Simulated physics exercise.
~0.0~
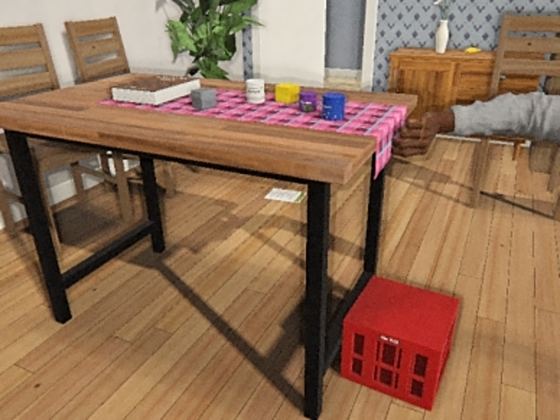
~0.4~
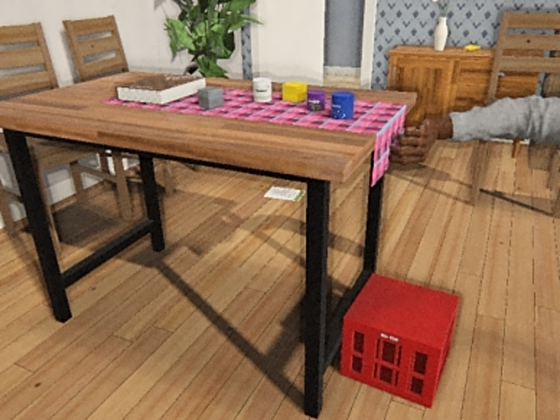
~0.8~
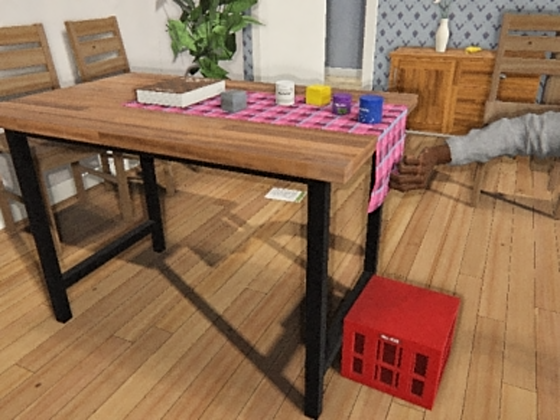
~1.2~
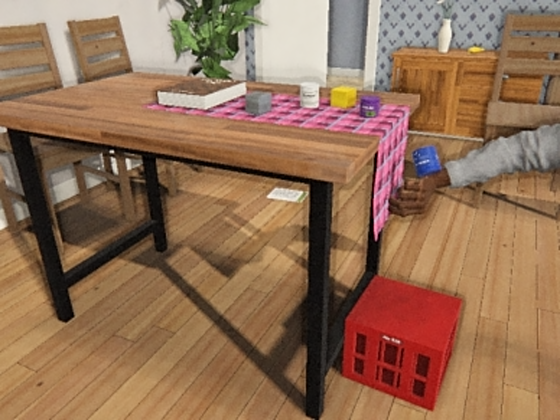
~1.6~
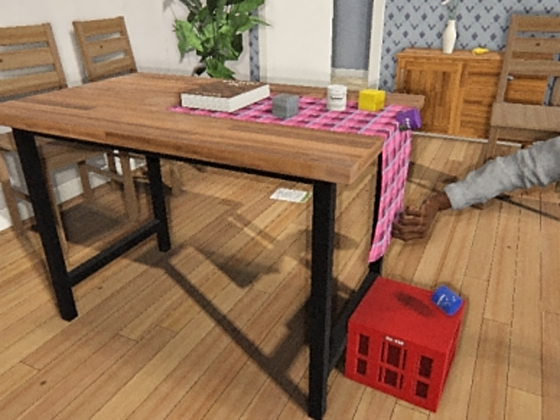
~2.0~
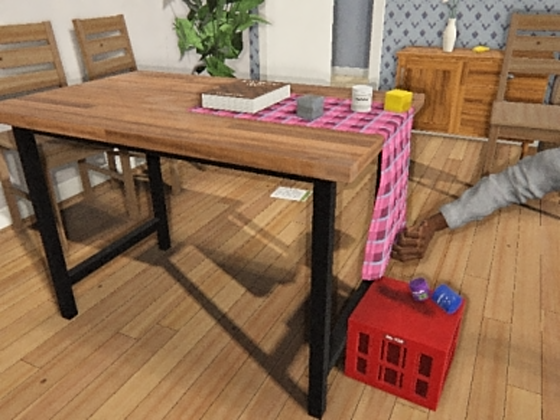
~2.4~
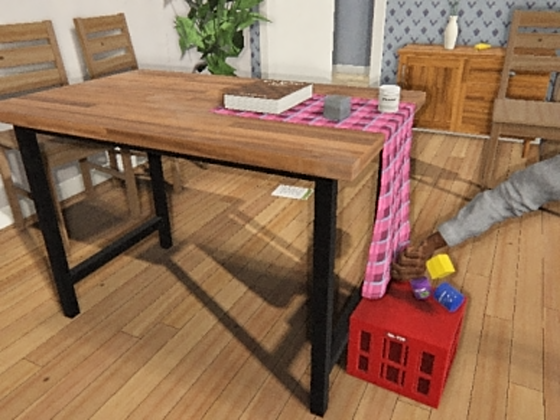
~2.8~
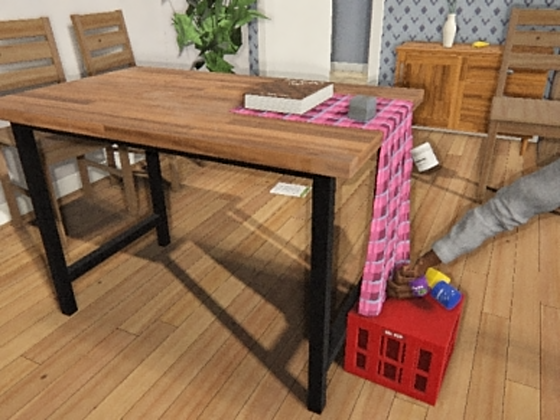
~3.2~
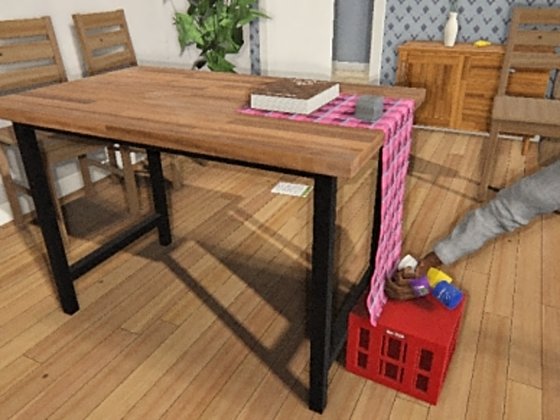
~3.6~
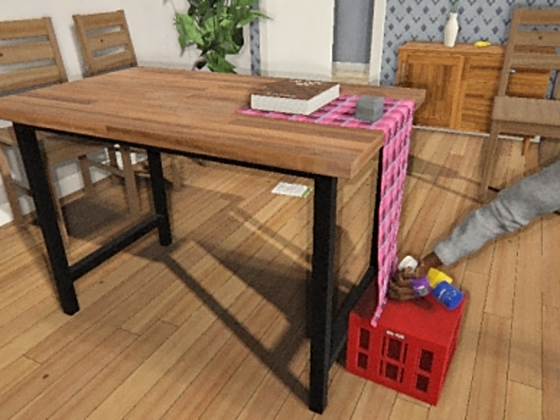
A person's arm in a grey sleeve reaches in from the right beside a wooden table with black legs, seen from slightly above in a room with wooden chairs and a plant. A pink checked cloth on the table holds a book, a grey cube, and white, yellow, purple and blue items, above a red crate on the floor. The hand draws the cloth down over the right edge, and everything on it slides right. The blue pot drops first, then the purple pot, the yellow cube and the white pot. The cloth's end reaches the crate, where the four fallen things rest by the hand, while the book and grey cube stay on the table.
